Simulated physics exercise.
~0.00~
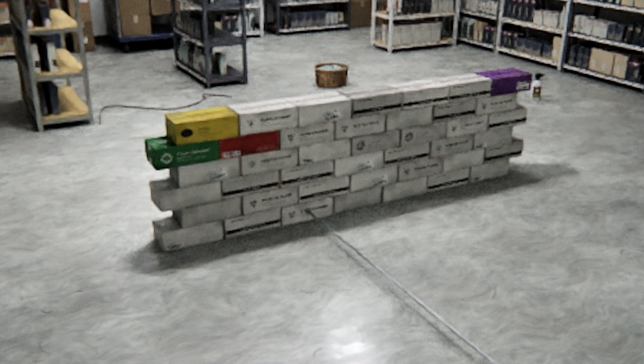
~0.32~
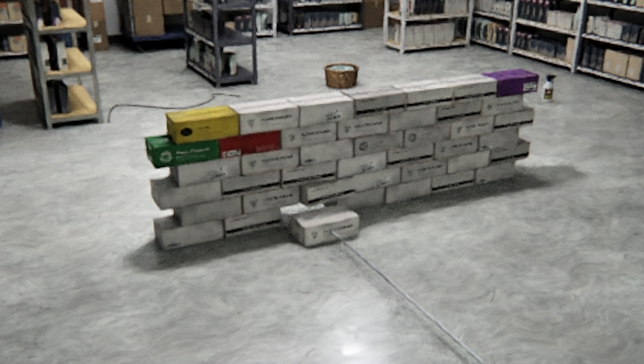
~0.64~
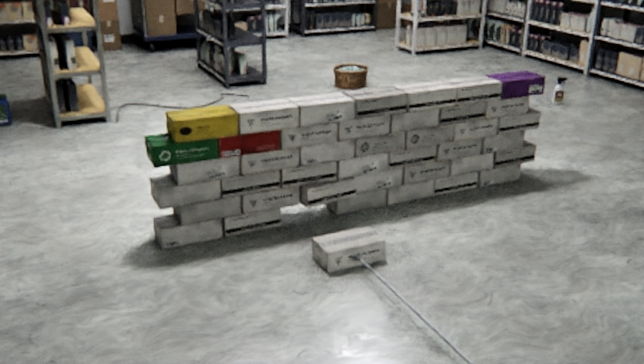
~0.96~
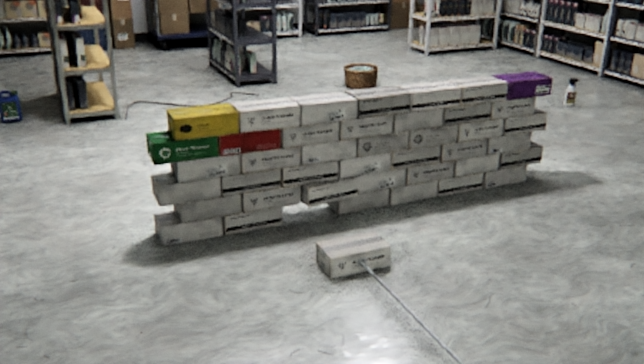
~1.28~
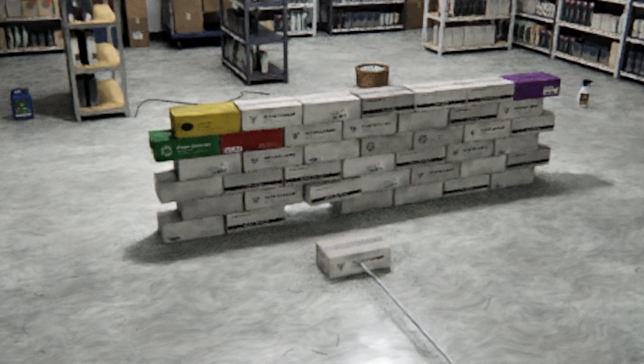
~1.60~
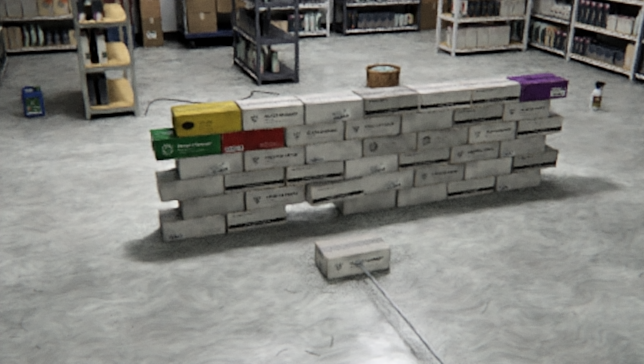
The clip shows a staggered wall of mostly white boxes in a storage room as a thin rod draws one box out from the bottom and onto the floor in front. The wall stays standing, with the yellow, red, green and purple boxes still in place.
